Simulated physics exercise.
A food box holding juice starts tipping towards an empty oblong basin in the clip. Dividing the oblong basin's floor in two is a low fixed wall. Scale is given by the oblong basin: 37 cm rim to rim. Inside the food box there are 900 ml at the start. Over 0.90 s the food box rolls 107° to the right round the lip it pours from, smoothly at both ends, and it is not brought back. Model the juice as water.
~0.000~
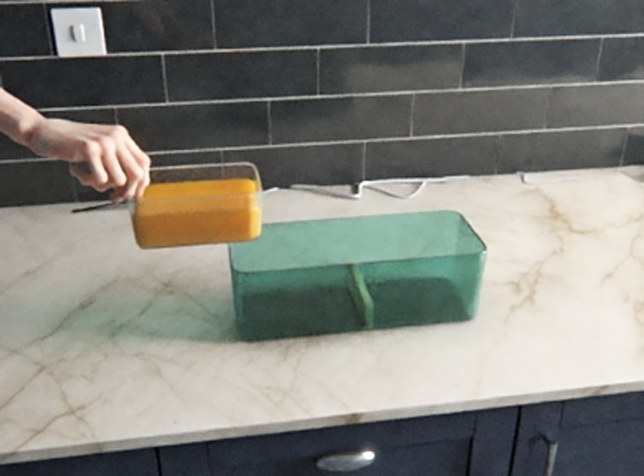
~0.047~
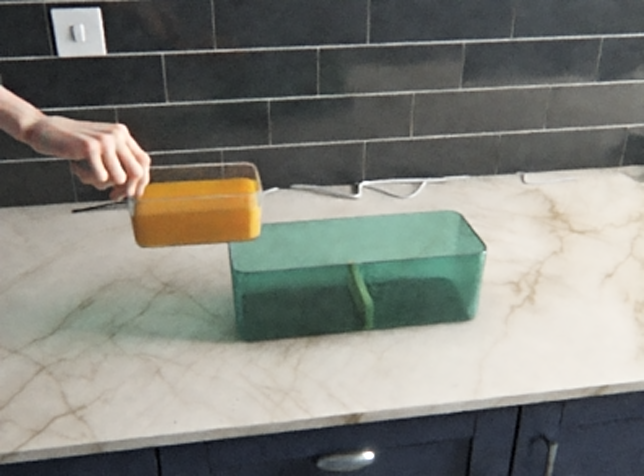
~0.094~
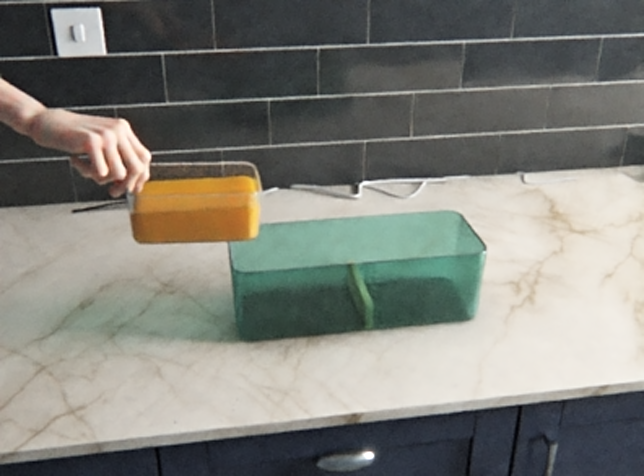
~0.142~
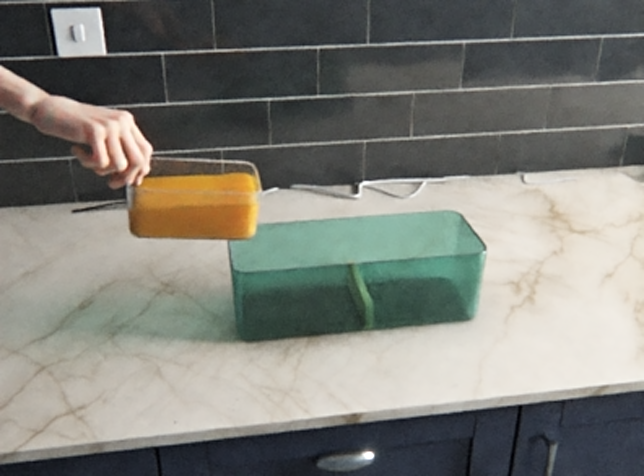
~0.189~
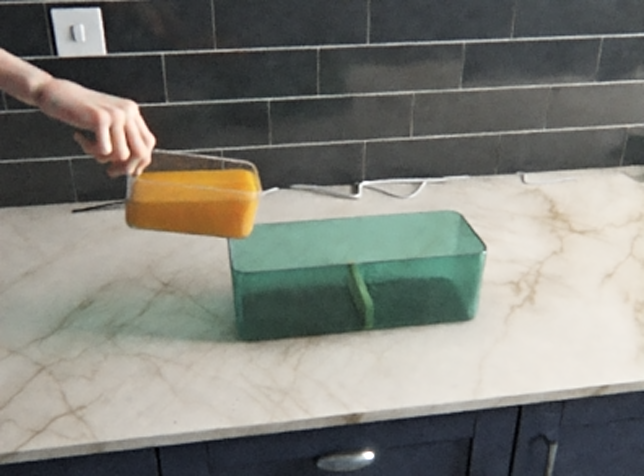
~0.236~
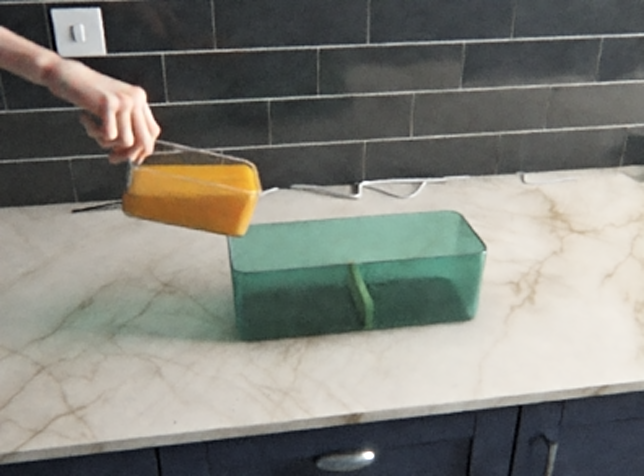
On a marble kitchen counter, a hand slowly tilting a clear box of orange juice rightward beside an empty green oblong basin.
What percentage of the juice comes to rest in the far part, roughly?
21 %.
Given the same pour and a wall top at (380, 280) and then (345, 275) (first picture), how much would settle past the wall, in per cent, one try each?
The first try gives 15 percent and the second 40 percent.
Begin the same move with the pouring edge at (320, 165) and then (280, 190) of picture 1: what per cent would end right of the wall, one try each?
Try 1: 70 %; try 2: 45 %.
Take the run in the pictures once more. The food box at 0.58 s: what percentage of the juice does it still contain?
Remaining: Near 42 % of the total.
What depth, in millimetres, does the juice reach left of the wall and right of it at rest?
I'd expect close to 26 mm on the left and close to 8 mm on the right.
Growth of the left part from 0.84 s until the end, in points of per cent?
I'd put it at some 8 percent.
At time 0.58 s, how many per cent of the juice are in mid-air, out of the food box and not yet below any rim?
Roughly 48 percent.
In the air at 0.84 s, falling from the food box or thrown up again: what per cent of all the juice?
Some 8 % is up in the air.
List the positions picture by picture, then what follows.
In the first picture, tilt 0°; pouring edge (258, 179); surface from (134, 199) to (256, 191); the oblong basin's rim runs from (230, 250) to (473, 231); the wall's top is at (360, 283).
In the second picture, tilt 1°; pouring edge (258, 179); surface from (134, 198) to (256, 190).
In the third picture, tilt 3°; pouring edge (258, 179); surface from (133, 196) to (255, 188).
In the fourth picture, tilt 6°; pouring edge (258, 179); surface from (132, 192) to (255, 185).
In the fifth picture, tilt 11°; pouring edge (257, 179); surface from (129, 186) to (254, 182).
In the sixth picture, tilt 17°; pouring edge (257, 179); surface from (127, 178) to (254, 177).
By 0.58 s the tilt is 78° and 43 per cent is still to pour, 10 is left of the wall and 0 right of it.
By 0.84 s the tilt is 106° and 5 per cent is still to pour, 63 is left of the wall and 18 right of it.
By 1.11 s the tilt is 107° and 0 per cent is still to pour, 74 is left of the wall and 17 right of it.
By 1.40 s the tilt is 107° and 0 per cent is still to pour, 71 is left of the wall and 20 right of it.
At rest 71 per cent lies left of the wall, 21 right of it and 8 outside.
